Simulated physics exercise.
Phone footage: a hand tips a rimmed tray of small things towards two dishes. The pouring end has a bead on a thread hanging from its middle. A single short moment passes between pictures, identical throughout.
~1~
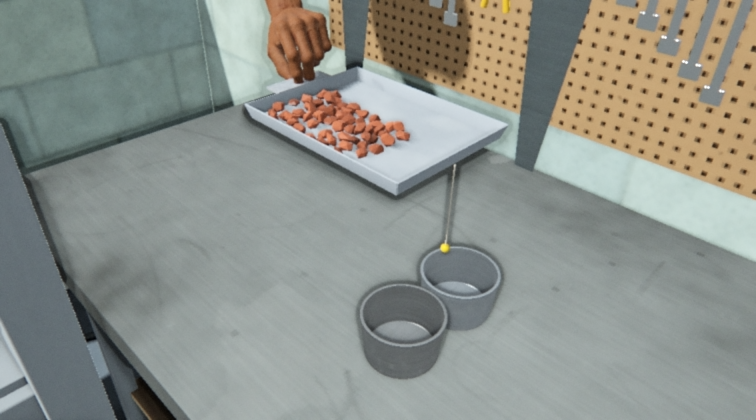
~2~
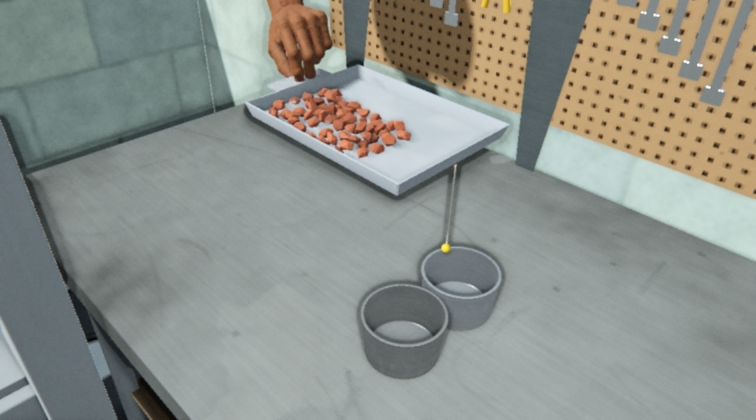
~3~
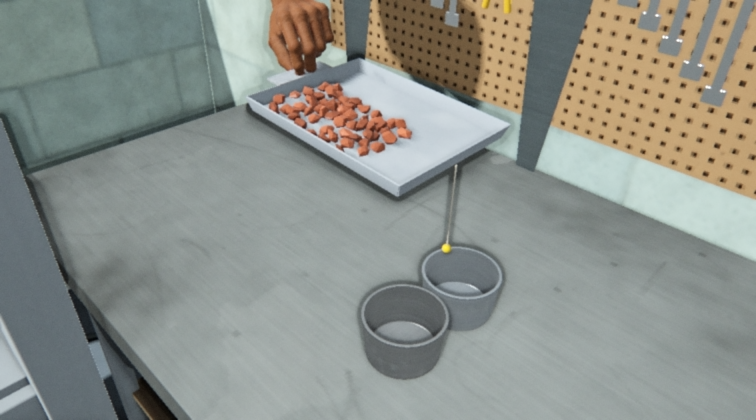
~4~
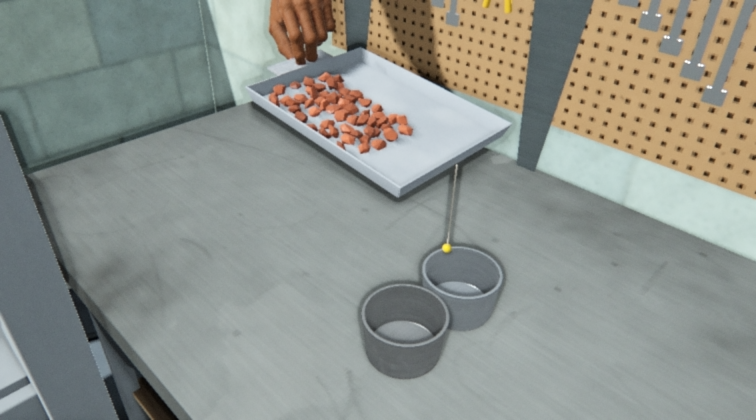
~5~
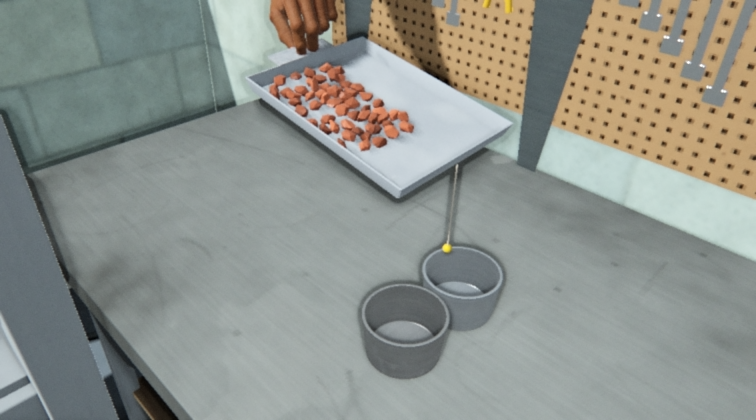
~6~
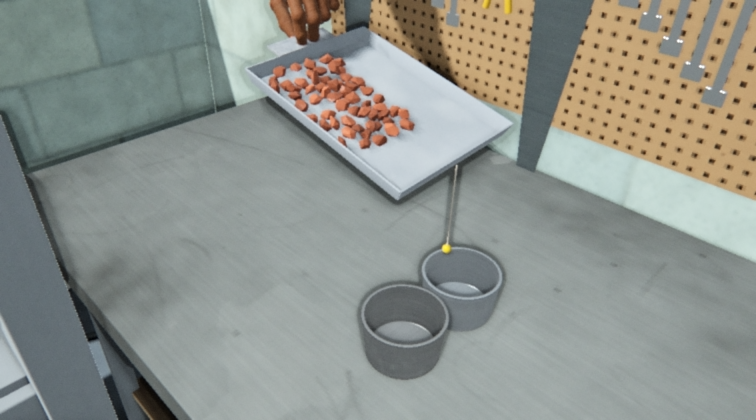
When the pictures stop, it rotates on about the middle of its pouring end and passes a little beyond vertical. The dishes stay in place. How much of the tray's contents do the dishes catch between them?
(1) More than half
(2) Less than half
Option 1: More than half.
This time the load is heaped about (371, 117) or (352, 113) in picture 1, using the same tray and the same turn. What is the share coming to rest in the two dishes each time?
In order, 80 per cent then 90 per cent.
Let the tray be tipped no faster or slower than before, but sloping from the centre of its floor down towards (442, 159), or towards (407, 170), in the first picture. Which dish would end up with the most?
So, the dish at the right the first time round, the dish at the left the second.
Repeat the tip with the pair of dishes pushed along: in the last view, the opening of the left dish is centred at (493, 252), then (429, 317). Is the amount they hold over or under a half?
Short of half, then beyond half.
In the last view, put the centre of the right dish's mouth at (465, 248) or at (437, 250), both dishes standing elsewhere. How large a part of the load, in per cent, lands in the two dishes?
In order: 40 percent and 20 percent.
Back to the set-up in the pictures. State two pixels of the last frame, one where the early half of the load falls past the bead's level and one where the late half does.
The leading part at (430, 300), the rest of it at (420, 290).
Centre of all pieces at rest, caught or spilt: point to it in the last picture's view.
Resting centre, last frame: Roughly (411, 339).
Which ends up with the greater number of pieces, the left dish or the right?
Note: Fuller is the one placed left.
Soon after the last picture, tray tipped steeply; most on the tray; a small part in the air.
A little later, tray tipped right over; about a quarter on the tray; about half in the left dish; a small part in the right dish; a small part outside both; about a quarter in the air.
Later still, tray tipped past a quarter turn; about two thirds in the left dish; a small part in the right dish; a small part outside both.
At rest, tray tipped past a quarter turn; about two thirds in the left dish; a small part in the right dish; a small part outside both.
